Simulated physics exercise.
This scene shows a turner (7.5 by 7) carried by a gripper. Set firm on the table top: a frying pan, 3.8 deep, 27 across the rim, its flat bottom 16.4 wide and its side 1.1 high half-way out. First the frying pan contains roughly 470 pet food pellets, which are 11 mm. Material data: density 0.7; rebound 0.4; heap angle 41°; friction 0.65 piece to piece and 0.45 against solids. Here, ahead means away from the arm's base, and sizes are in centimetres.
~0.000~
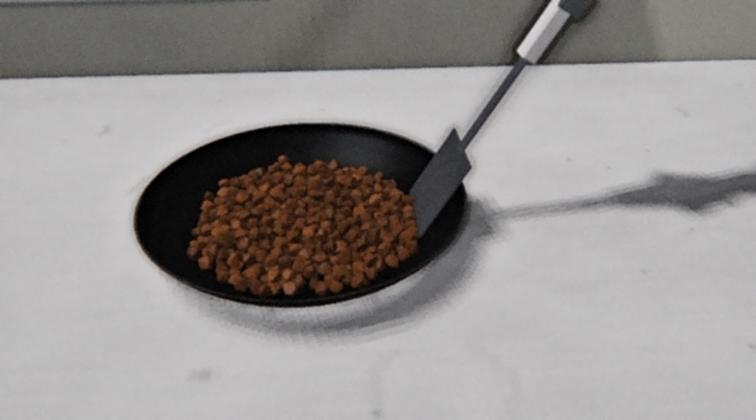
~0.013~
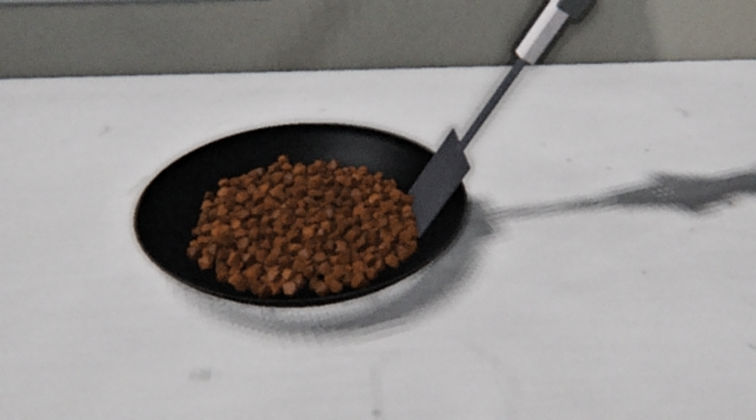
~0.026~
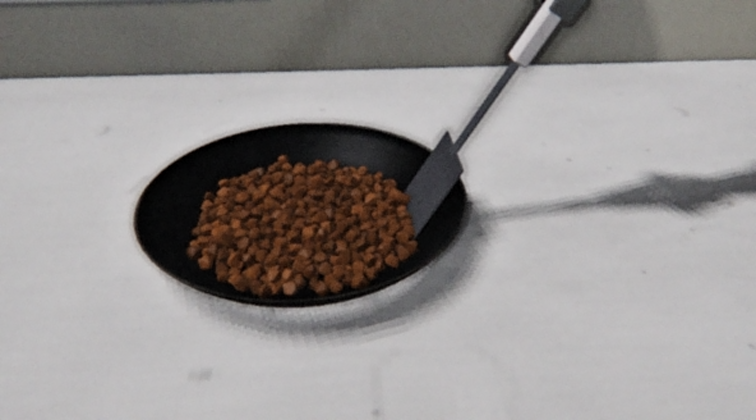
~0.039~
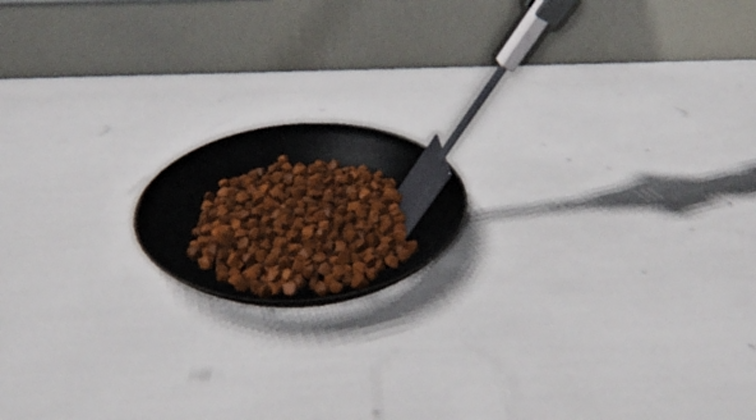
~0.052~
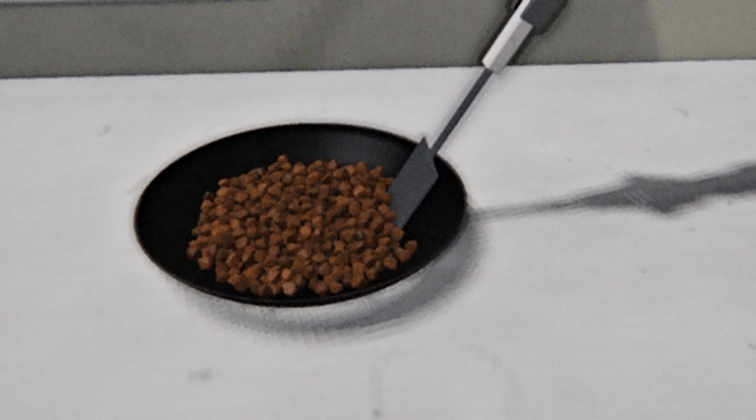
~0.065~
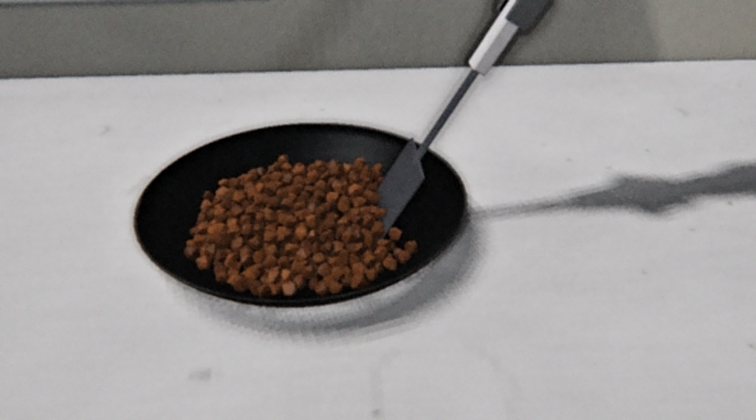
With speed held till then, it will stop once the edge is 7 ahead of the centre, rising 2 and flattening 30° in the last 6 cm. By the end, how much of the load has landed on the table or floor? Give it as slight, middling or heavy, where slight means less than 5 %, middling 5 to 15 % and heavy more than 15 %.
Slight.
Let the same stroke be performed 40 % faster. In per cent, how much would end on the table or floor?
It would be near 10 per cent.
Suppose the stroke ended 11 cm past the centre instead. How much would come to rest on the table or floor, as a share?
It would come to roughly 35 percent.
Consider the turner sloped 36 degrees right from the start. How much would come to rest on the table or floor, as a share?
In that case some 5 per cent.
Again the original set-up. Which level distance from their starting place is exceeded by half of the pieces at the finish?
I'd guess close to 4 centimetres.
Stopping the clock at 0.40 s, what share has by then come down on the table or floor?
Share at that moment: About 2 %.
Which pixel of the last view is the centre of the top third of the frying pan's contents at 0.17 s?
It is centred at about (233, 208).
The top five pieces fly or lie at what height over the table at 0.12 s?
5 cm.
By 0.12 s, sloping 60°, highest piece 5 above the table; 472 in the frying pan.
By 0.17 s, sloping 49°, highest piece 5 above the table; 472 in the frying pan.
By 0.40 s, sloping 30°, highest piece 5 above the table; 459 in the frying pan, 10 on the table or floor, 3 on the blade or in flight.
By 1.45 s, sloping 30°, highest piece 5 above the table; 458 in the frying pan, 14 on the table or floor.
Final count, 458 in the frying pan, 14 on the table or floor. That is 3 % on the table or floor.
